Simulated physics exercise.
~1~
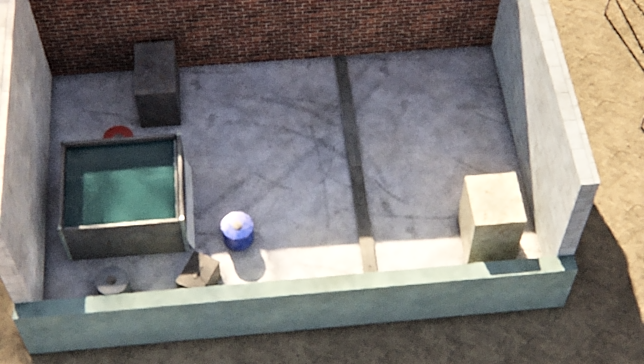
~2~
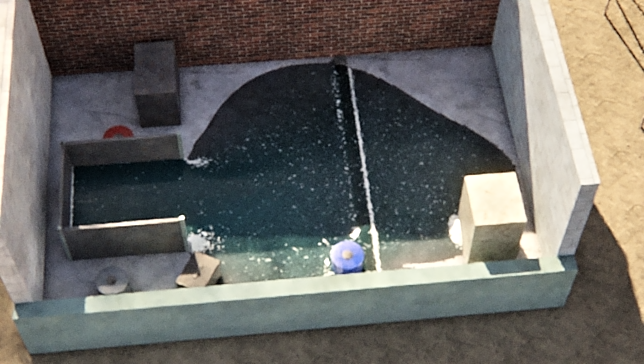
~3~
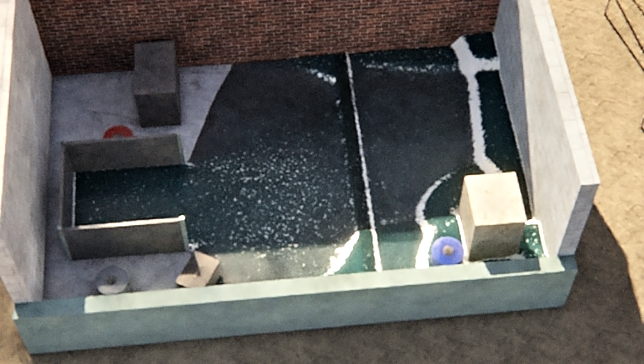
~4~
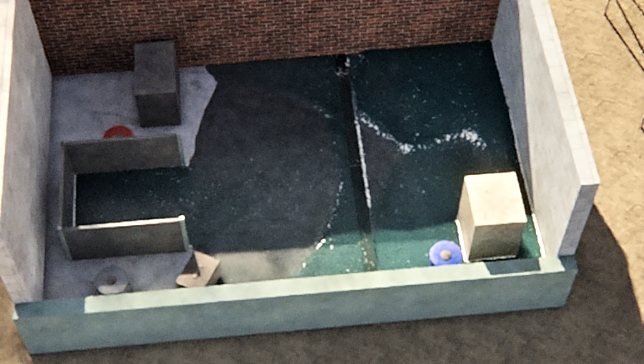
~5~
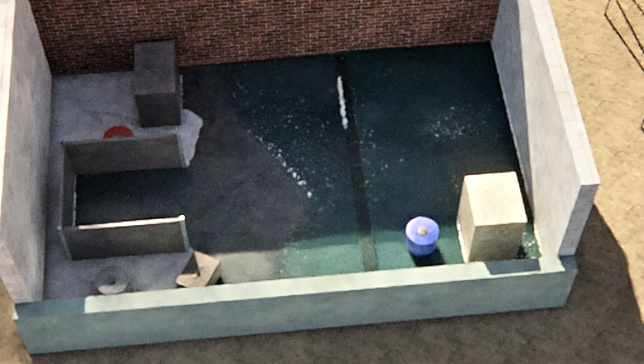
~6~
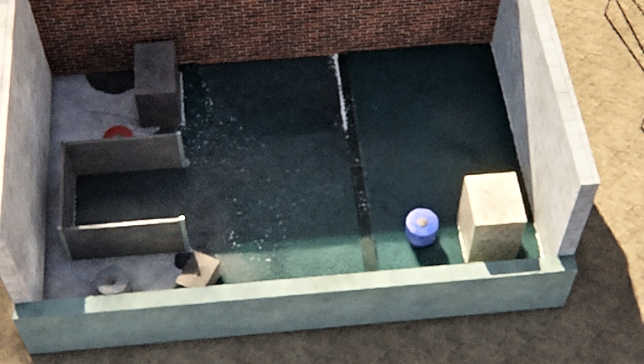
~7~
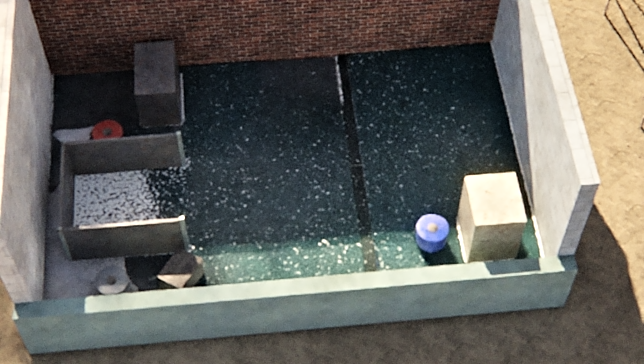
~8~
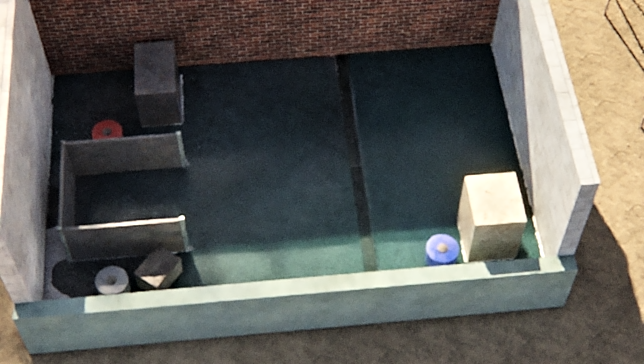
Water bursts from the right side of a square tank in a walled concrete yard and spreads in a dark, foaming sheet over the floor. It sweeps a blue tub to the right along the near wall and over the low kerb, while the red tub behind the tank stays put. The flood reaches the right wall, and the blue tub settles beside a pale block, then drifts slightly left and back again. Water creeps around the emptied tank, and a small chest near its front corner shifts left. Finally the surface calms, with the blue tub beside the block and the red tub still left of the kerb.
